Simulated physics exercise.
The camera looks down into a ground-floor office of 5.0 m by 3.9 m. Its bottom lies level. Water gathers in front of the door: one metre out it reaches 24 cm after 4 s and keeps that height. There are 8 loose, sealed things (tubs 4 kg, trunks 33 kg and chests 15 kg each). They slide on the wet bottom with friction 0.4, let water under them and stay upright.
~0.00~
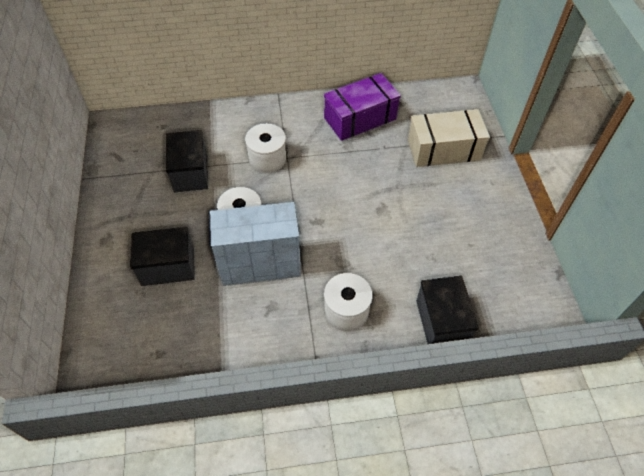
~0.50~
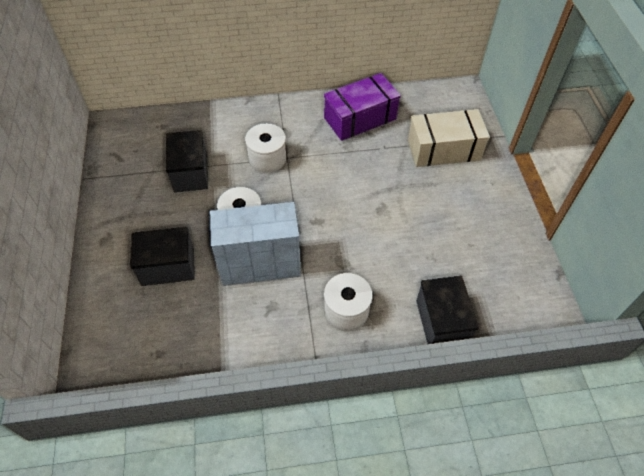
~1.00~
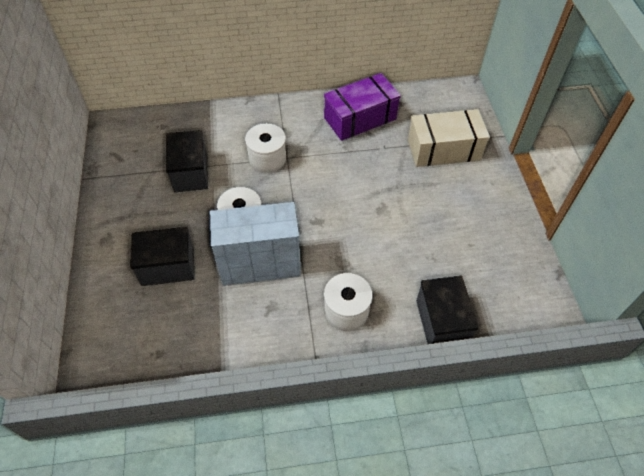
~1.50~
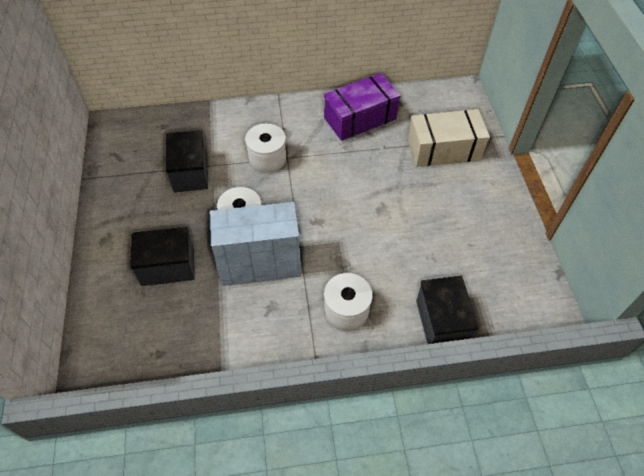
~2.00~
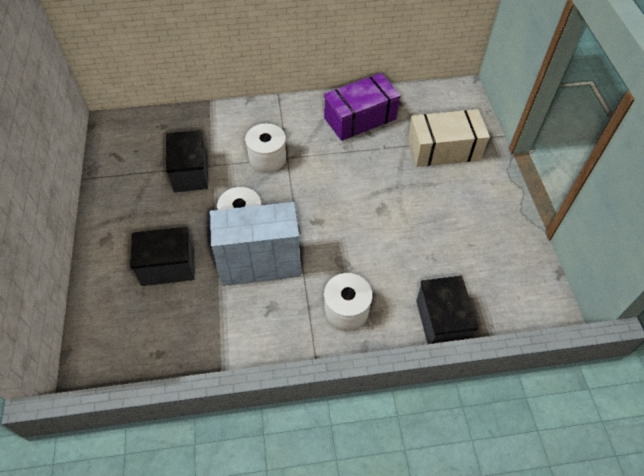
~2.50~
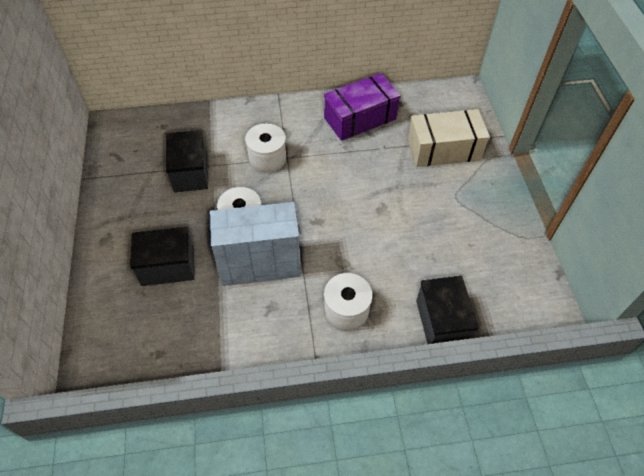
At first, the floor around the purple and cream trunks, dark boxes, white rolls and pale blue block is dry, while the paving outside turns from pale to teal. Then water edges in through the doorway on the right and spreads into a small, thin patch, and none of the objects move.
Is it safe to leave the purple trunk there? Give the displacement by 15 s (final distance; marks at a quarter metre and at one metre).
Purple trunk slides a little.
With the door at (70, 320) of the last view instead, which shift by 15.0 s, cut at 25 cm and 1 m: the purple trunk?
Then the purple trunk gets carried off.
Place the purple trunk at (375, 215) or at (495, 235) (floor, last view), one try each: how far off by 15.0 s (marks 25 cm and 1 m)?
In that order: It gets carried off; it ends far away.
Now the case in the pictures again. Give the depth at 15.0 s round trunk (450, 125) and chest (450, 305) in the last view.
About 11 and 9 cm.
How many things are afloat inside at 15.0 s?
At that moment 8.
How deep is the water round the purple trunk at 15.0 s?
Roughly 11 cm.
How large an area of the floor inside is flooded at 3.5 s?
About 3.0 m2.
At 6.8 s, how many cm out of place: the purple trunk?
Roughly 0 cm by then.
After 3.5 s the purple trunk is near (362, 95), 0.0 m from its start, aground; 0 afloat.
After 6.8 s the purple trunk is near (362, 95), 0.0 m from its start, aground; 3 afloat.
After 11.0 s the purple trunk is near (362, 95), 0.0 m from its start, aground; 5 afloat.
After 15.0 s the purple trunk is near (402, 114), 0.6 m from its start, afloat; 8 afloat.
